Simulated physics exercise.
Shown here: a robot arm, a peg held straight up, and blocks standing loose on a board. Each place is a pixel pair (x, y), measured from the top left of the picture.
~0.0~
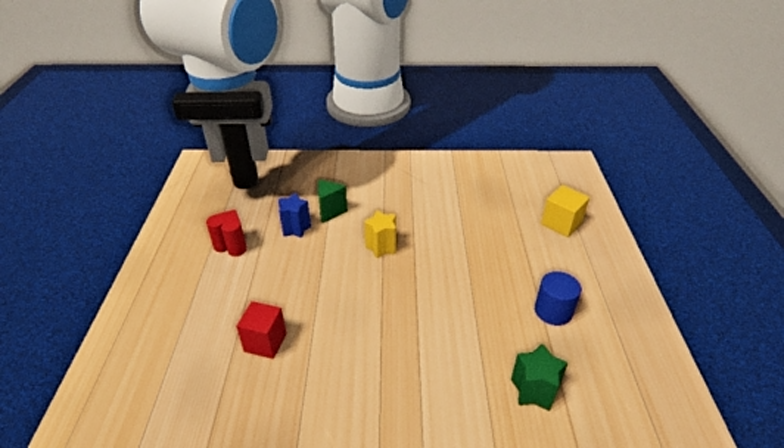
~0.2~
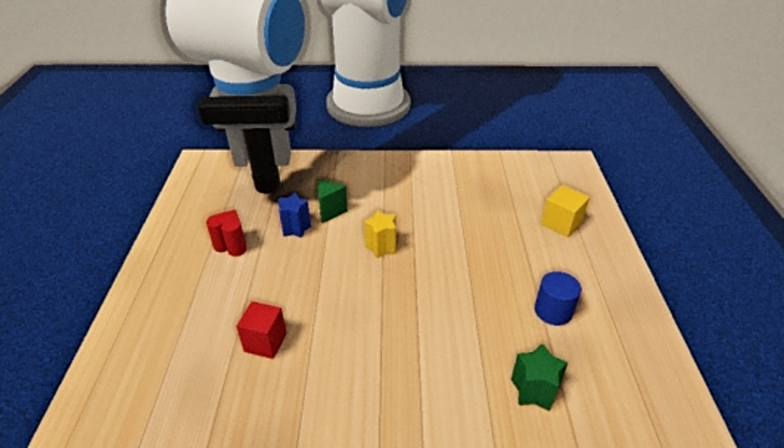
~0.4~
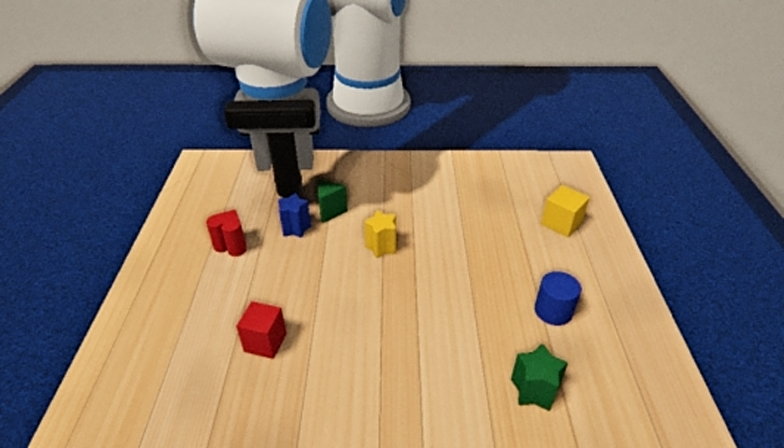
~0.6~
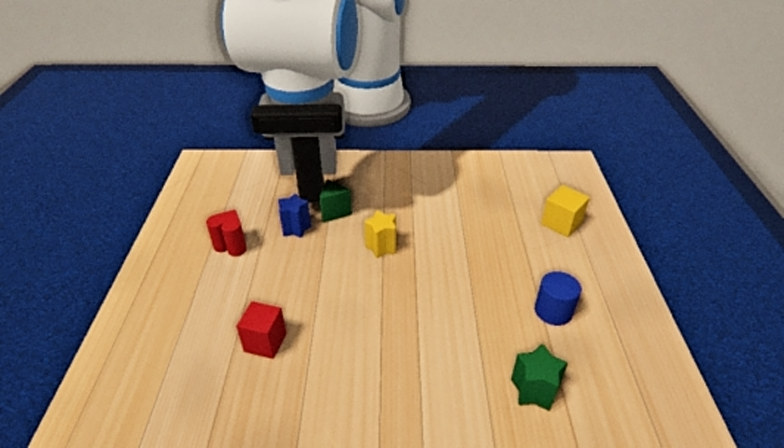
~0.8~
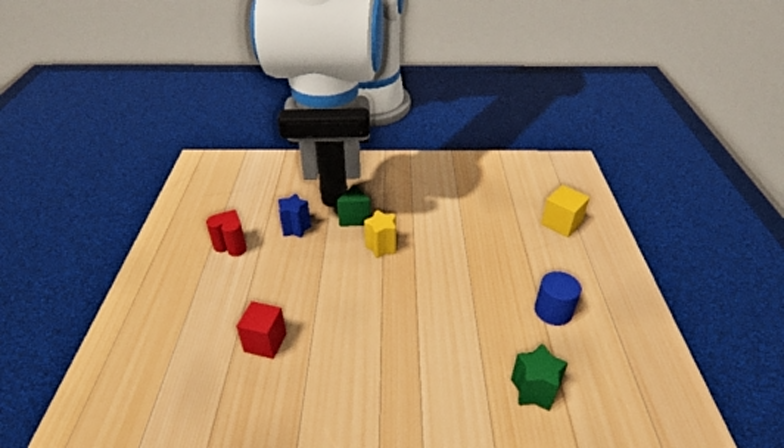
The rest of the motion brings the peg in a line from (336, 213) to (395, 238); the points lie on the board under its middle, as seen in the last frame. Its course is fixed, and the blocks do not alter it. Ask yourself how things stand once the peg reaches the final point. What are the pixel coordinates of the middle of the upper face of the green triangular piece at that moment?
Top centre: (420, 218).
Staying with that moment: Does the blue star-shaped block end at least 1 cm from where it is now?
No, I don't think so.
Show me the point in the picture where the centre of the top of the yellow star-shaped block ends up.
So, by the moment the path ends, you'll find the top centre of the yellow star-shaped block at (398, 233).
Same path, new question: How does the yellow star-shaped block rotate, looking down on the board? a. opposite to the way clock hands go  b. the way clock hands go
I choose b.
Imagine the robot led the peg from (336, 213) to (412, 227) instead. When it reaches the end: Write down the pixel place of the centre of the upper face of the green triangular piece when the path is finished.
Its top centre is at about (430, 214).
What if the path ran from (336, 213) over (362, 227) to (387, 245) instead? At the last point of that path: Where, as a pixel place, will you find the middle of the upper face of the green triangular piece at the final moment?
By then it is at (411, 213).
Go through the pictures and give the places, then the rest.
In the first frame, lower end of the peg (246, 183), tops of blocks, blue star-shaped block (292, 202), green triangular piece (328, 187), yellow star-shaped block (382, 220).
In the second frame, peg (268, 187), blocks as before.
In the third frame, peg (290, 191), blocks as before.
In the fourth frame, peg (312, 196), green triangular piece (332, 188).
In the fifth frame, peg (335, 200), blue star-shaped block (292, 202), green triangular piece (354, 194), yellow star-shaped block (382, 220).
On the path given first. Halfway along, peg (365, 213); green triangular piece (387, 206); yellow star-shaped block (385, 224), turned 15° clockwise.
At the end, peg (395, 226); blue star-shaped block not moved; green triangular piece (420, 218); yellow star-shaped block (398, 233), turned 85° clockwise.
